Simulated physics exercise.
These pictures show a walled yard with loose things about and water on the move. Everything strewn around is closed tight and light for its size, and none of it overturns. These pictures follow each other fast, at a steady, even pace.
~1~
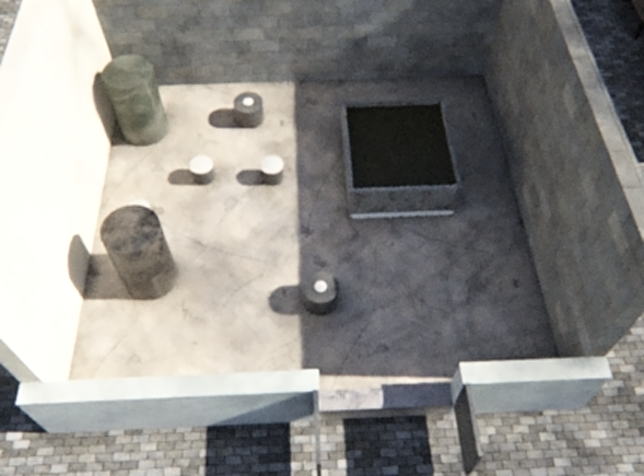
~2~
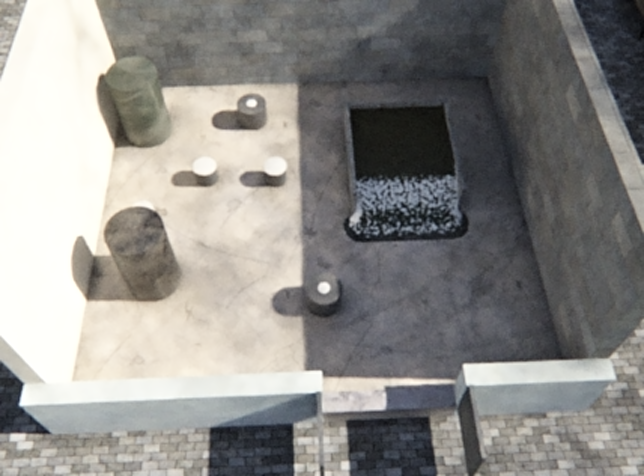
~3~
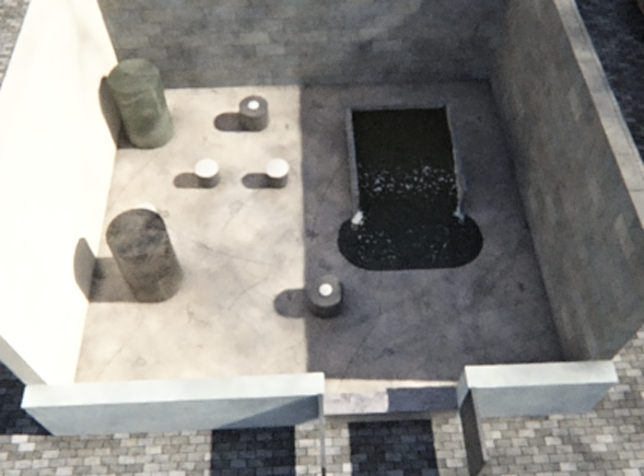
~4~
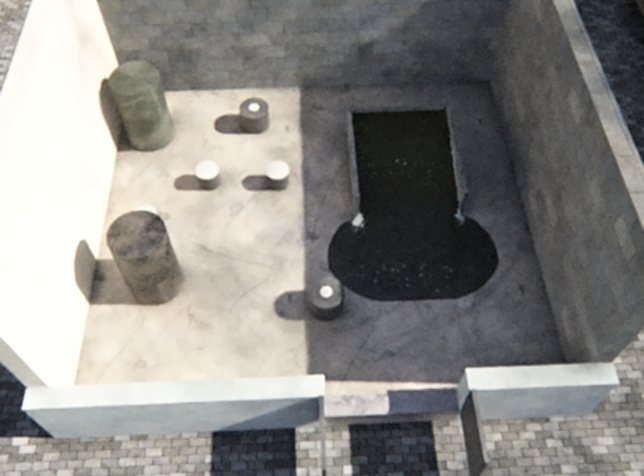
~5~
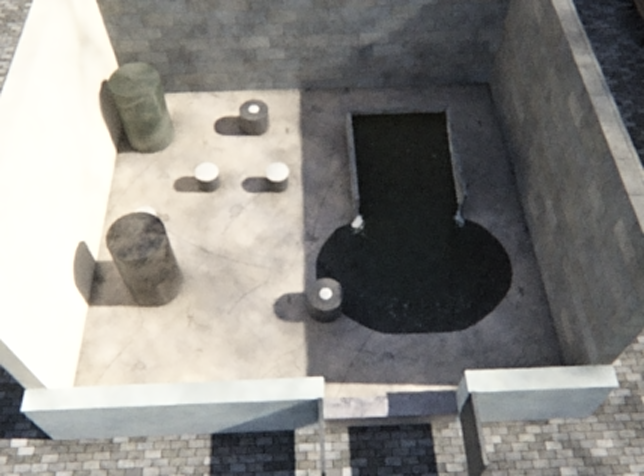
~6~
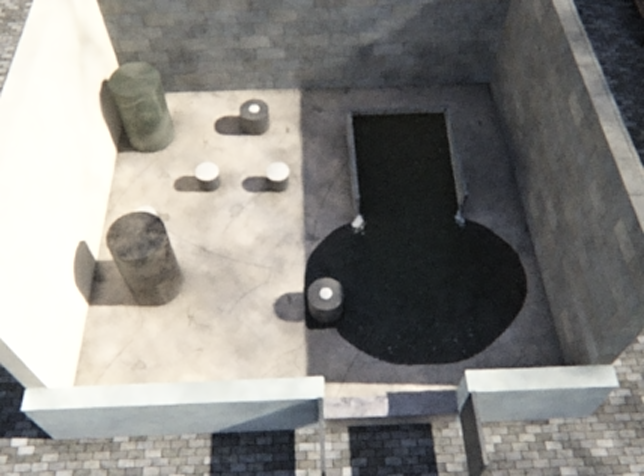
In this clip, dark liquid pours from the front of a rectangular tank in a walled yard, first with pale speckles, then spreads into a widening rounded pool around a small grey cylinder, while the standing objects stay put.
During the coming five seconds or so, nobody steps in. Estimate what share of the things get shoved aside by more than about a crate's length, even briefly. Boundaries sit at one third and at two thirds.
Fewer than a third of the things get pushed well away.
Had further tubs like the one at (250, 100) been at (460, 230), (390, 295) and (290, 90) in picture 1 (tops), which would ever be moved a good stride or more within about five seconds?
Okay, in order the twins go a long way, a long way, nowhere much.
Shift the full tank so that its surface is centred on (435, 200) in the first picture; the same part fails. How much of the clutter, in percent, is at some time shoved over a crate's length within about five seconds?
Around 0 %.
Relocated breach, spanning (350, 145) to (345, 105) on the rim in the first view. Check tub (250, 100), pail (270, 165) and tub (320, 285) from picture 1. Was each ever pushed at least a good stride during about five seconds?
The first: Went past that; the second: Went past that; the third: Fell short.
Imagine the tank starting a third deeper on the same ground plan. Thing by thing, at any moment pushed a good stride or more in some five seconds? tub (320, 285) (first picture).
Lab note - result: Reached that mark.
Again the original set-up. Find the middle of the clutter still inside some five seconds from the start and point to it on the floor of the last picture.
Estimate: Close to (217, 211) px.
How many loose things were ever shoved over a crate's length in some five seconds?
The count is 1.
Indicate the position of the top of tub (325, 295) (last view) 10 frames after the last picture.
It should be around (276, 346).
A moment on, 0 of 5 are well off their spots; 0 afloat.
Next, 1 of 5 are well off their spots; 0 afloat.
Later, 1 of 5 are well off their spots; 0 afloat.
In the end, 1 of 5 are well off their spots, and 1 have been at some point; 0 afloat.
